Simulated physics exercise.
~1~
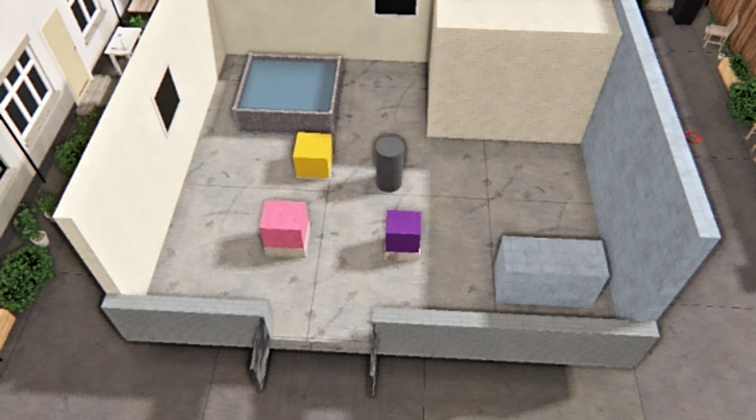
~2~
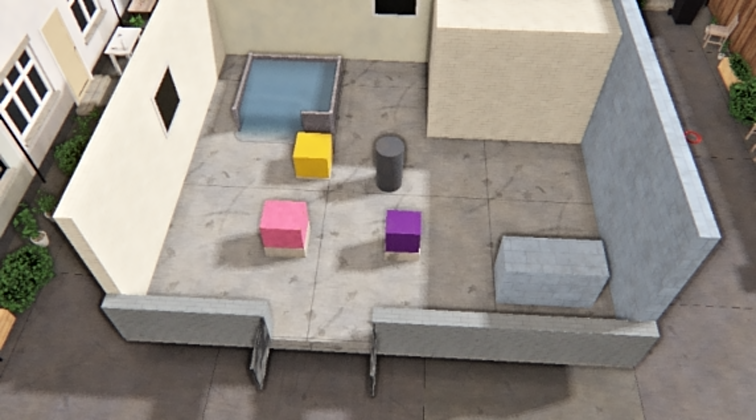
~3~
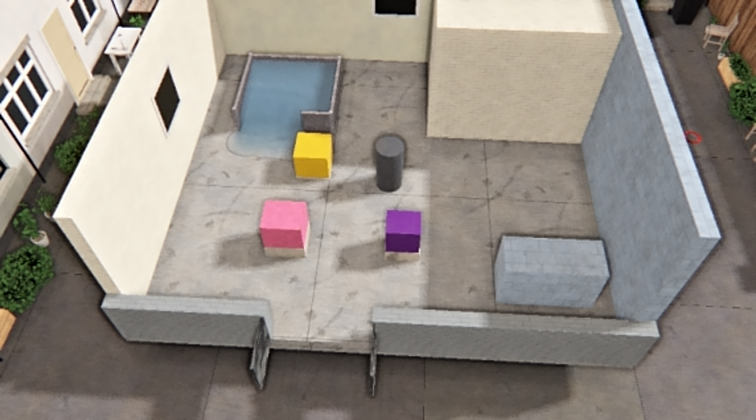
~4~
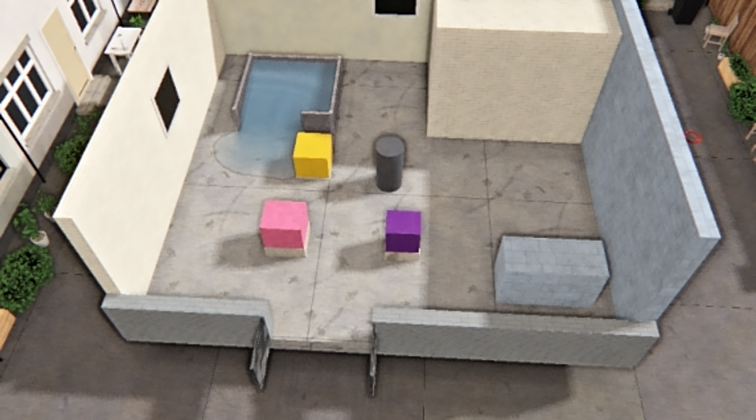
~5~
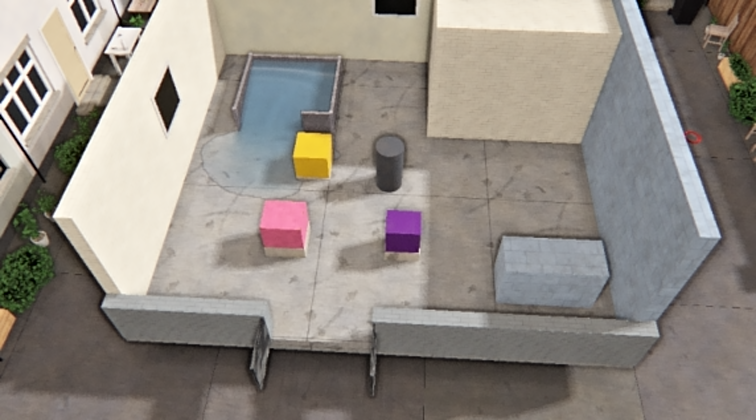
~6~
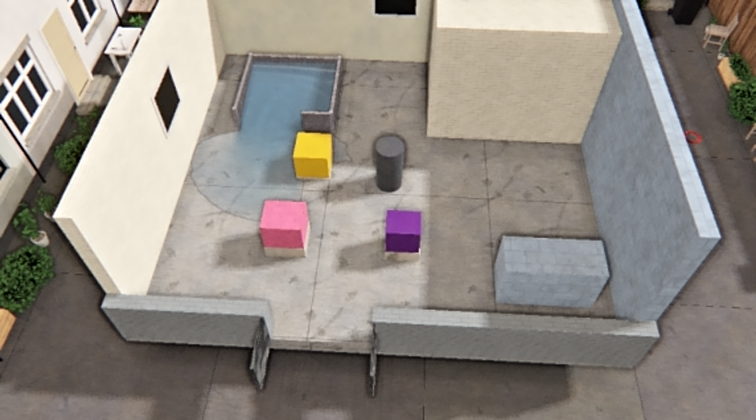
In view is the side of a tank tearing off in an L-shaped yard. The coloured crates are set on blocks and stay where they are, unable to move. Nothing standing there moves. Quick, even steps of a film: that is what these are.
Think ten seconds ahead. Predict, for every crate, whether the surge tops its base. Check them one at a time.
My prediction: The yellow crate gets topped; the pink crate does not get topped; the purple crate does not get topped.
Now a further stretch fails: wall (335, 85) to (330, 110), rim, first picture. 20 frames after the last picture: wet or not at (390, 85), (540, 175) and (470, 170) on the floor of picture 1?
One after the other: Awash, awash, flooded.
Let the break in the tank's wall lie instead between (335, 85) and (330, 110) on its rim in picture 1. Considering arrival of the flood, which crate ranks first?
That would be the one in purple.
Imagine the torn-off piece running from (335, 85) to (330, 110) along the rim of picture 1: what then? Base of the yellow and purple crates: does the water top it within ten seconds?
The yellow crate is untouched and the purple crate is untouched.
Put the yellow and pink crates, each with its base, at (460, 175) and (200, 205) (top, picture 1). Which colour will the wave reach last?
I'd say it is the one in yellow.
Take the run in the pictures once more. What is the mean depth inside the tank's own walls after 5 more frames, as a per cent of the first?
About 60 %.
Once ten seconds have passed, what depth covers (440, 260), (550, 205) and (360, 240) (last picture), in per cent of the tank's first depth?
Going place by place: 4 %, 10 % and 6 %.
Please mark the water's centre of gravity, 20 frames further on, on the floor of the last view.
Somewhere near (260, 198).
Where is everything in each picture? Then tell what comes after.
In the first picture, the water tank at (290, 86) is whole and still.
In the second picture, water pours out at (272, 124) and has run to a hidden place.
In the third picture, the front is at a hidden place, out from the gap at (272, 125).
In the fourth picture, water pours out at (272, 126) and has run to (287, 176).
In the fifth picture, the front is at (277, 195), out from the gap at (272, 126).
In the sixth picture, the front is at a hidden place, out from the gap at (272, 126).
A moment on, water covers 20 % of the floor; the yellow crate water round its plinth, the pink crate water round its plinth, the purple crate not reached.
Next, water covers 30 % of the floor; the yellow crate water round its plinth, the pink crate water round its plinth, the purple crate water round its plinth.
Then, water covers 40 % of the floor; the yellow crate water round its plinth, the pink crate water round its plinth, the purple crate water round its plinth.
Later, water covers 55 % of the floor; the yellow crate water round its plinth, the pink crate water round its plinth, the purple crate water round its plinth.
In the end, water covers 75 % of the floor; the yellow crate was topped, the pink crate stayed above the water, the purple crate stayed above the water.
